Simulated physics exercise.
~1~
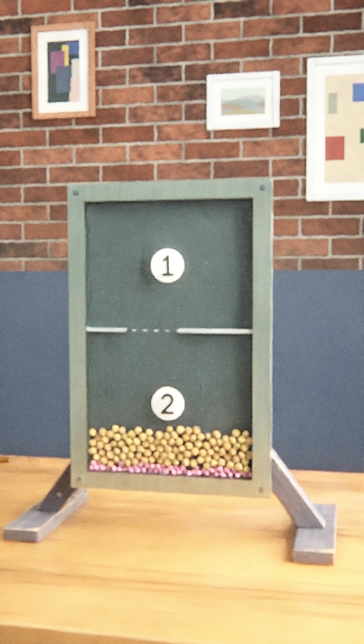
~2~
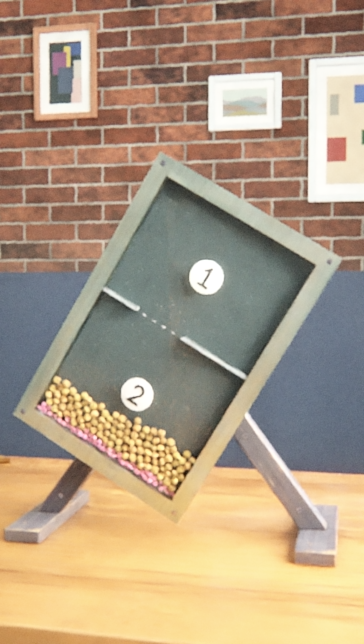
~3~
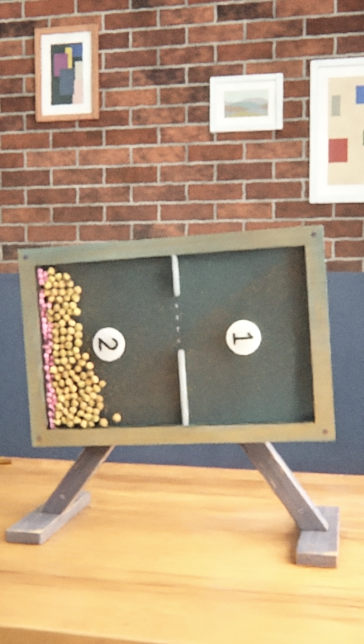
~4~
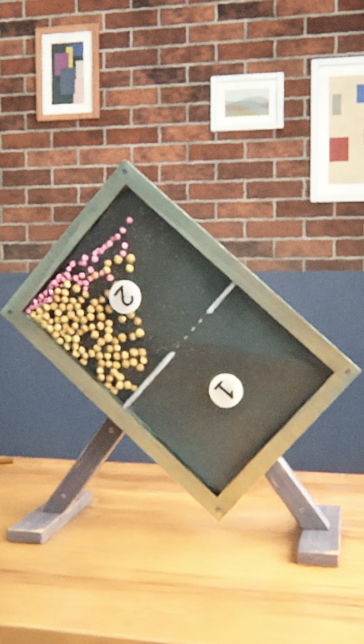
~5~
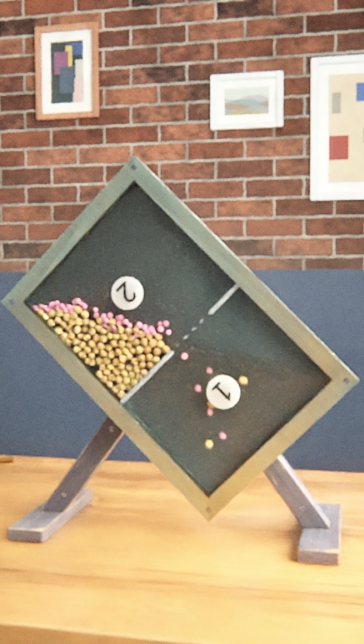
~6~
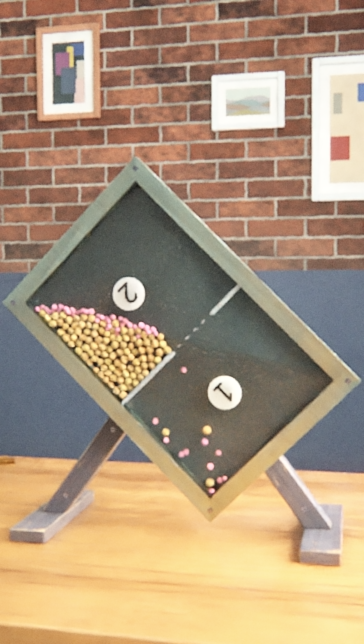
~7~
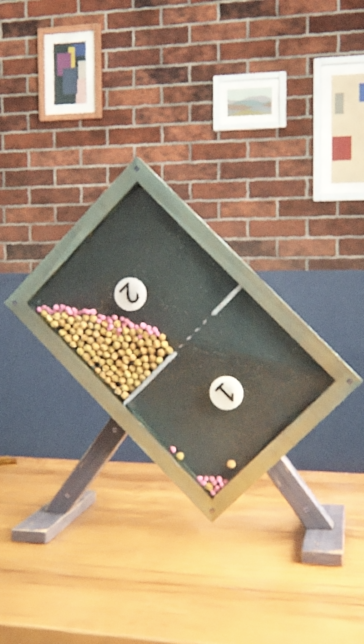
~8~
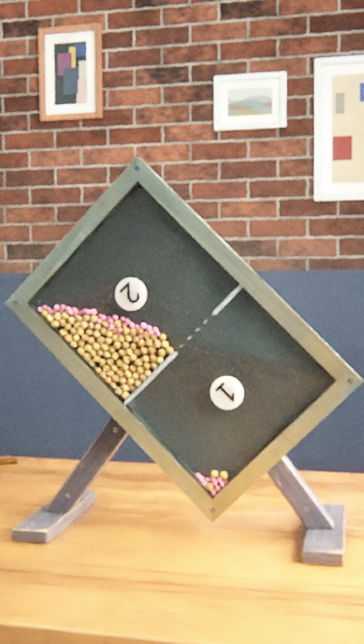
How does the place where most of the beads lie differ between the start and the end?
At the start the beads lie in a level layer along the bottom of the upright case. At the end most of them rest higher and further left, heaped against the divider in the tilted case, with only a few in the lowest corner.
Framed case of pale and pink beads tilting clockwise past its side, a few spilling through the divider, most staying behind.
